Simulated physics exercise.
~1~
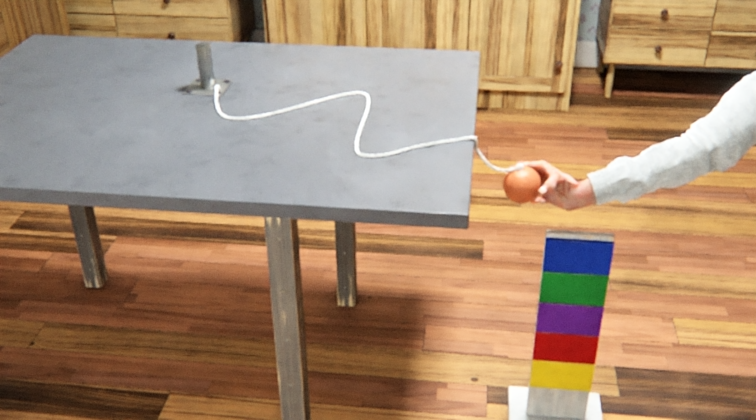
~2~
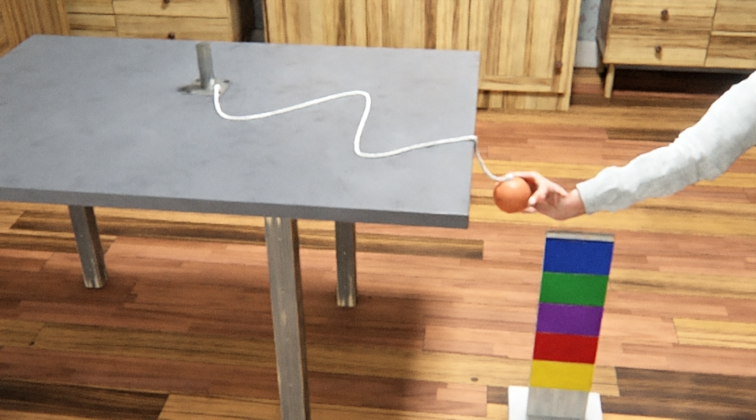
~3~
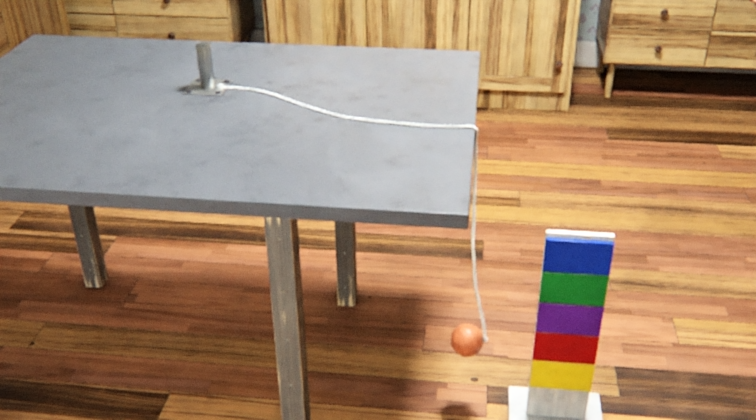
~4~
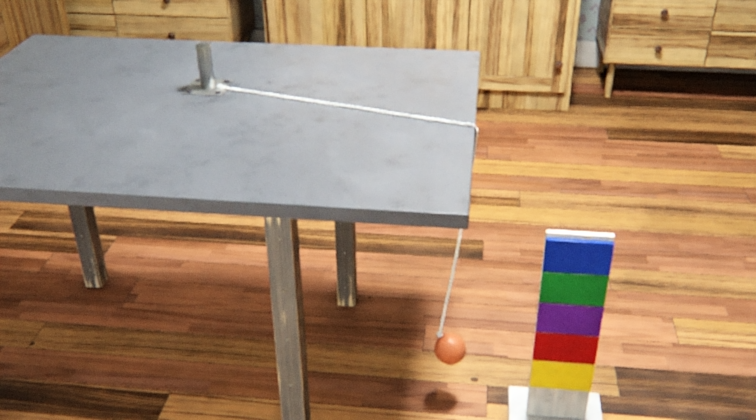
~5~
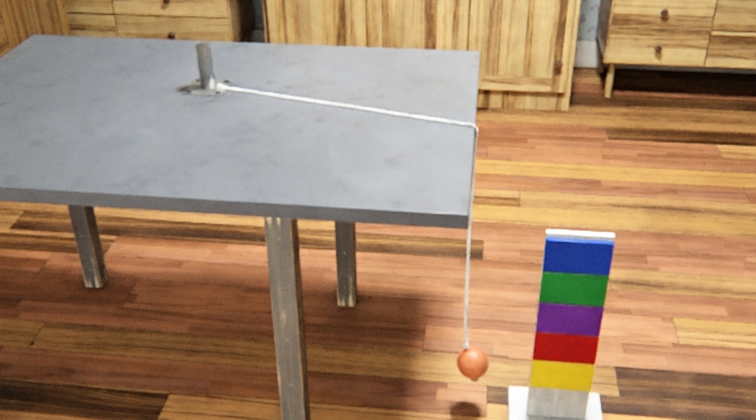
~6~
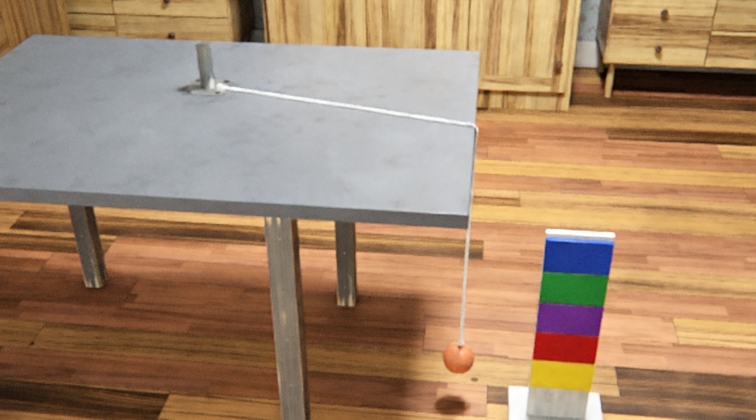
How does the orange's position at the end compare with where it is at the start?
At the start the orange is held up in the hand beside the table edge. By the end it is lower and a little further left, hanging on its string below the edge.
